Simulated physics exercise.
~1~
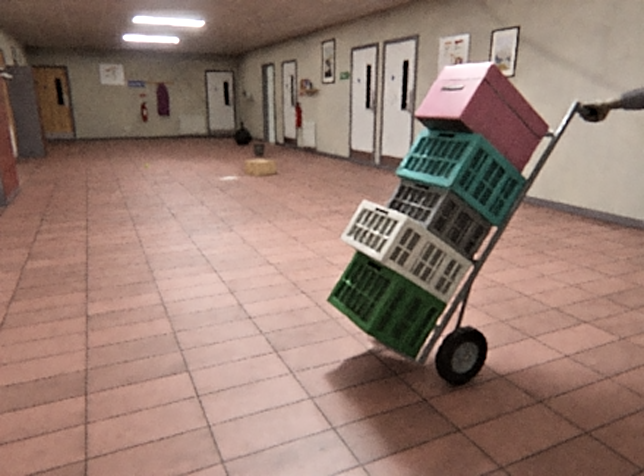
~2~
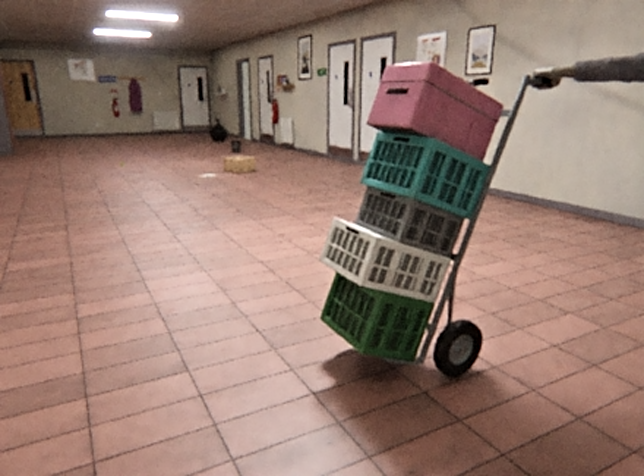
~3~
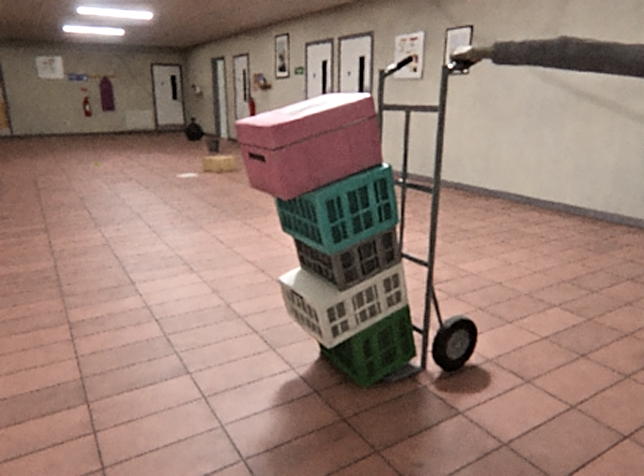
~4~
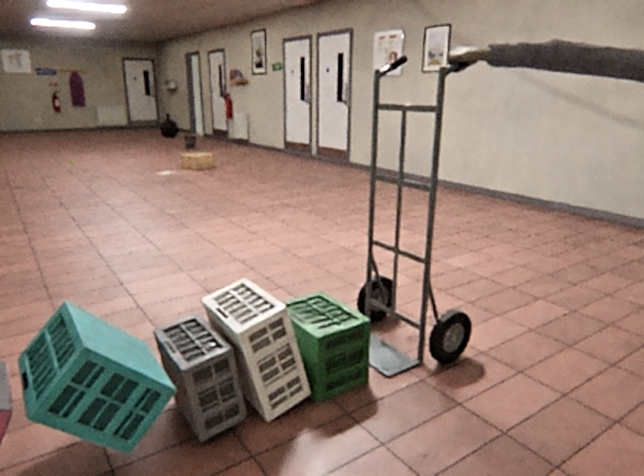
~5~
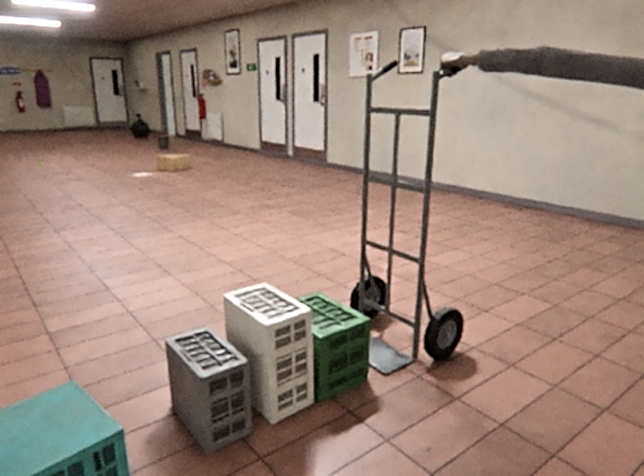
Stacked crates and a pink box toppling leftward off a sack truck as a hand tips it upright, ending strewn across tiles.
